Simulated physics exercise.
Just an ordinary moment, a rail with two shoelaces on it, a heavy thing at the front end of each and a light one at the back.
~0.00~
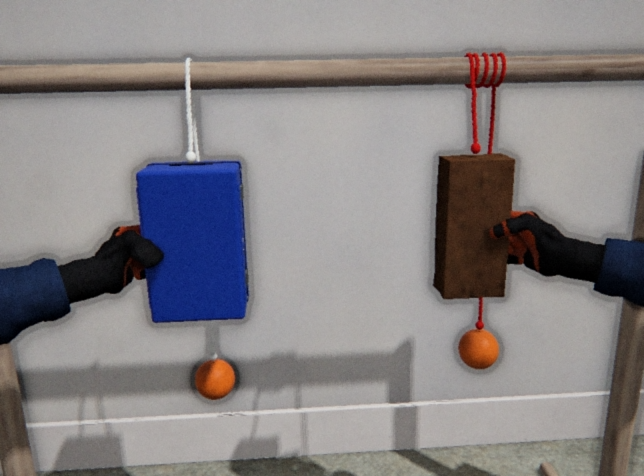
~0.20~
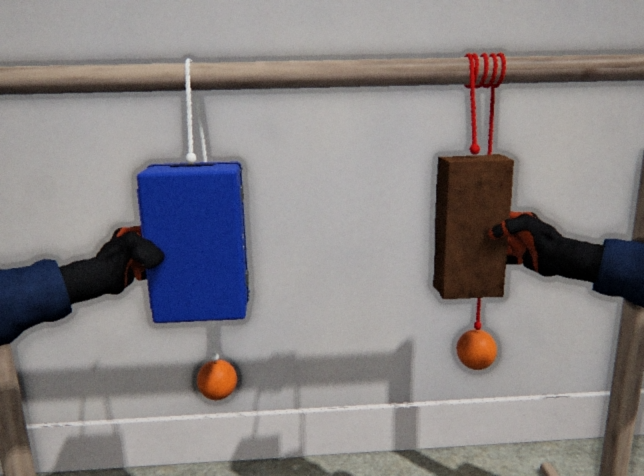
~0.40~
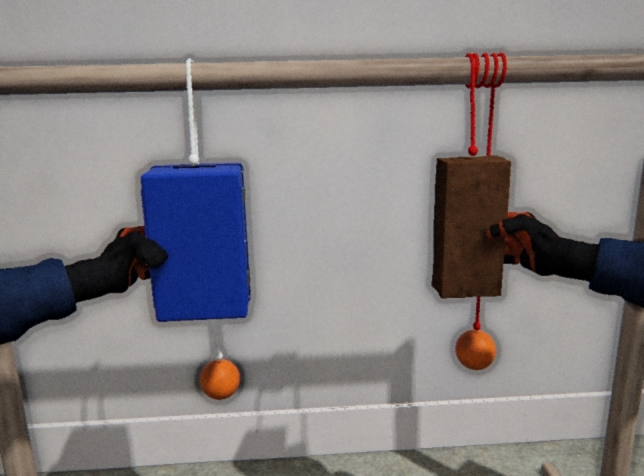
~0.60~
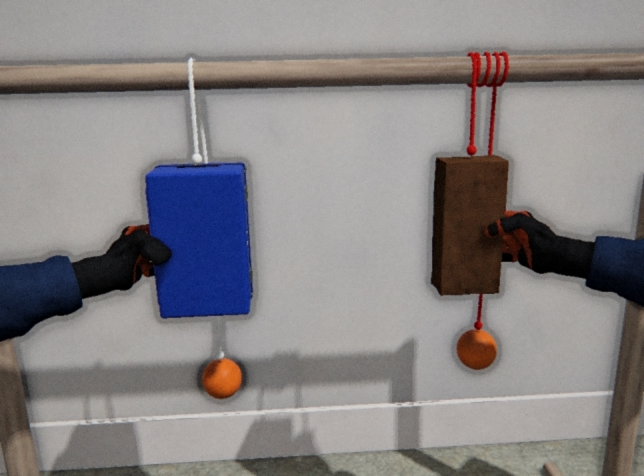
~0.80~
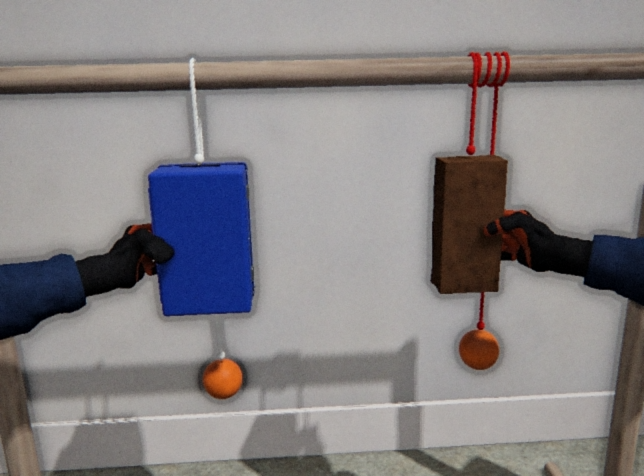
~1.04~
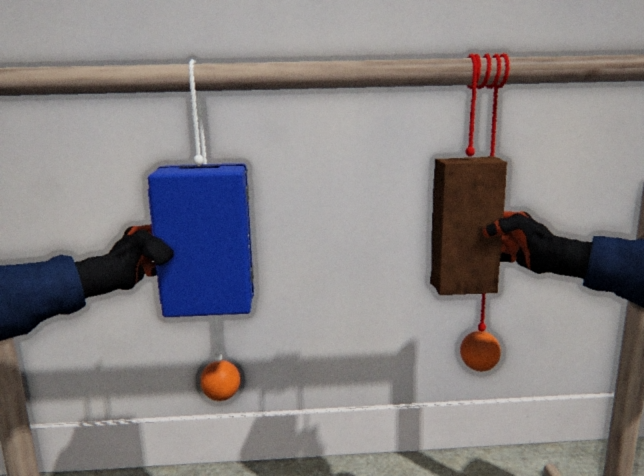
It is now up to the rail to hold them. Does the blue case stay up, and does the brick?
Result: Most likely the blue case will go down once released; most likely the brick will stay aloft once released.
After 1.68 s, blue case on the floor; brick hanging near (468, 219).
At rest, blue case on the floor; brick hanging near (469, 216). The blue case drops and the brick keeps its height.
